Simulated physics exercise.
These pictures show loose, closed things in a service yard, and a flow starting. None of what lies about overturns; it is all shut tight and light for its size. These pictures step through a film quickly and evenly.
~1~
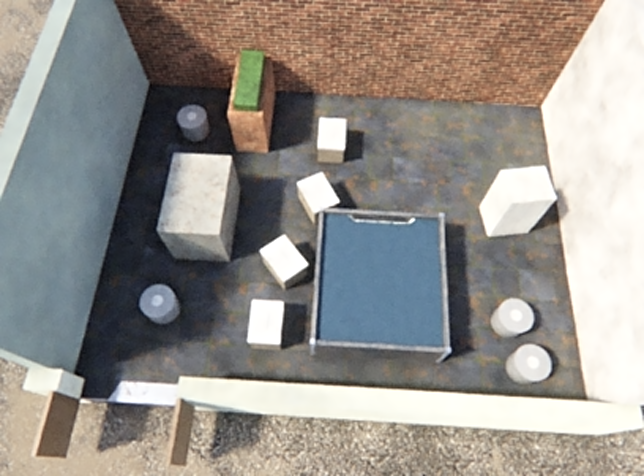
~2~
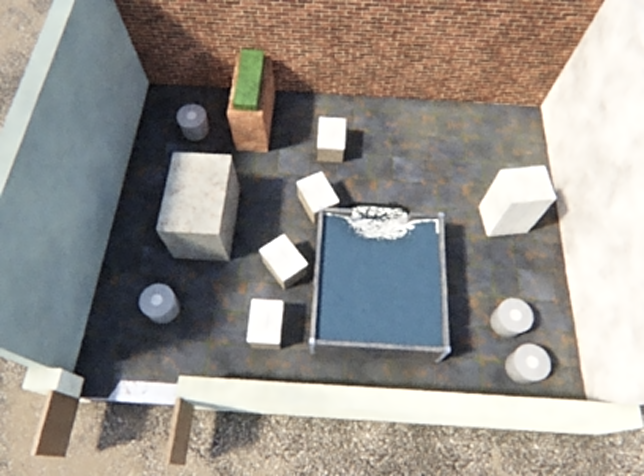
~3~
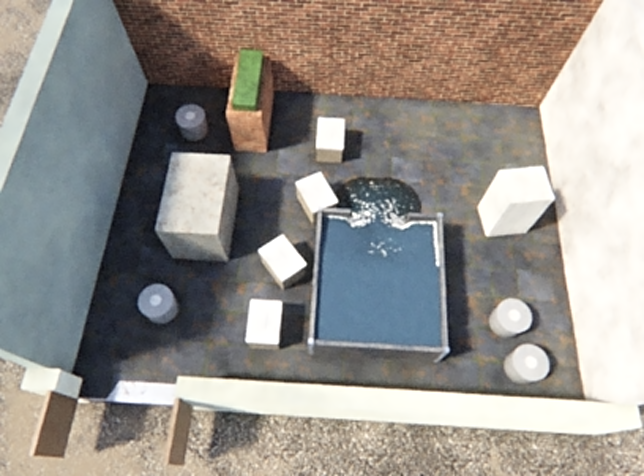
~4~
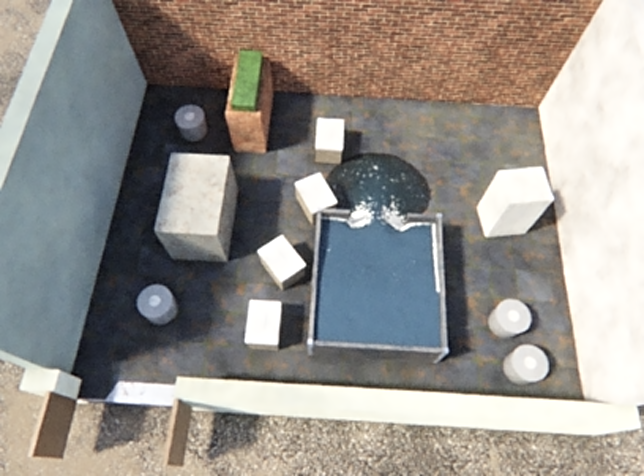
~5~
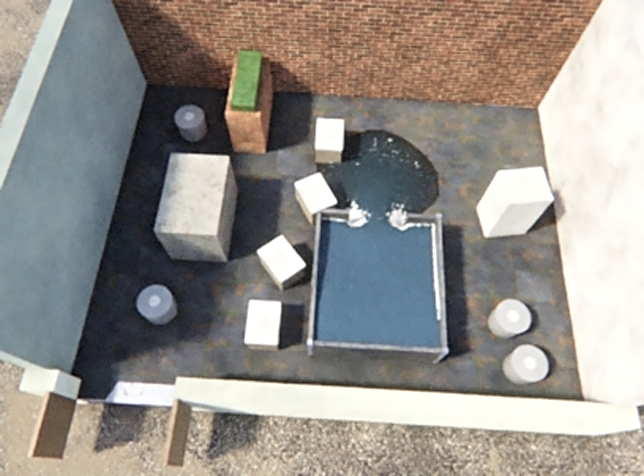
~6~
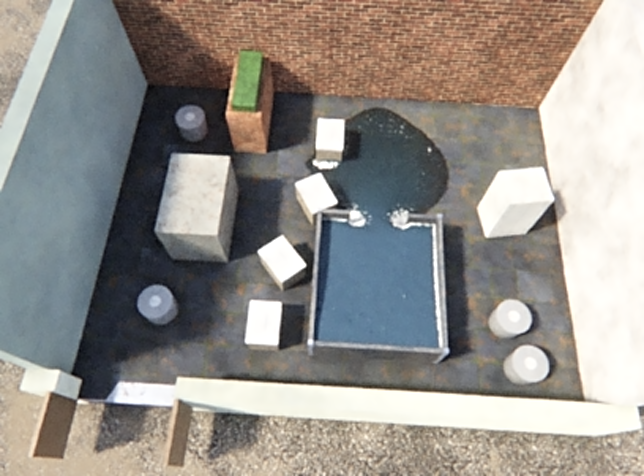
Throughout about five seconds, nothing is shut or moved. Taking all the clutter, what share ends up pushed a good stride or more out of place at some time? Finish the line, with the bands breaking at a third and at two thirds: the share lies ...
The share lies below a third.
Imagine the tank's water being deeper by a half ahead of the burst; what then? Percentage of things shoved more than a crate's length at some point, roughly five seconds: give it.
Roughly 20 per cent of them.
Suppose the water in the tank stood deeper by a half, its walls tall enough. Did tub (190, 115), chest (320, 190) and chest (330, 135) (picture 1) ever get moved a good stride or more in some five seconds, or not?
Going through them, I'd say never got there, then never got there, then got there.
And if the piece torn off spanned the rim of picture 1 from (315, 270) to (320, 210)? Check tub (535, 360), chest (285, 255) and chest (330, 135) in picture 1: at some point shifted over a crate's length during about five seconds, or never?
In turn: Stayed short, cleared that distance, cleared that distance.
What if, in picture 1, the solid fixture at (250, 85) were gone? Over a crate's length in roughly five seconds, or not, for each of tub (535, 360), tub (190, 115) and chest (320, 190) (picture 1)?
Fell short; went the distance; fell short.
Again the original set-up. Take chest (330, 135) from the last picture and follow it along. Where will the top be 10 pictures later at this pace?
About (284, 85).
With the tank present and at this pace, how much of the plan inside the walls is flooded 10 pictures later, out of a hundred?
My estimate is about 40 per cent.
A moment on, 0 of 8 are well off their spots; 0 afloat.
Next, 1 of 8 are well off their spots; 1 afloat.
Later, 1 of 8 are well off their spots; 1 afloat.
In the end, 1 of 8 are well off their spots, and 1 have been at some point; 0 afloat.
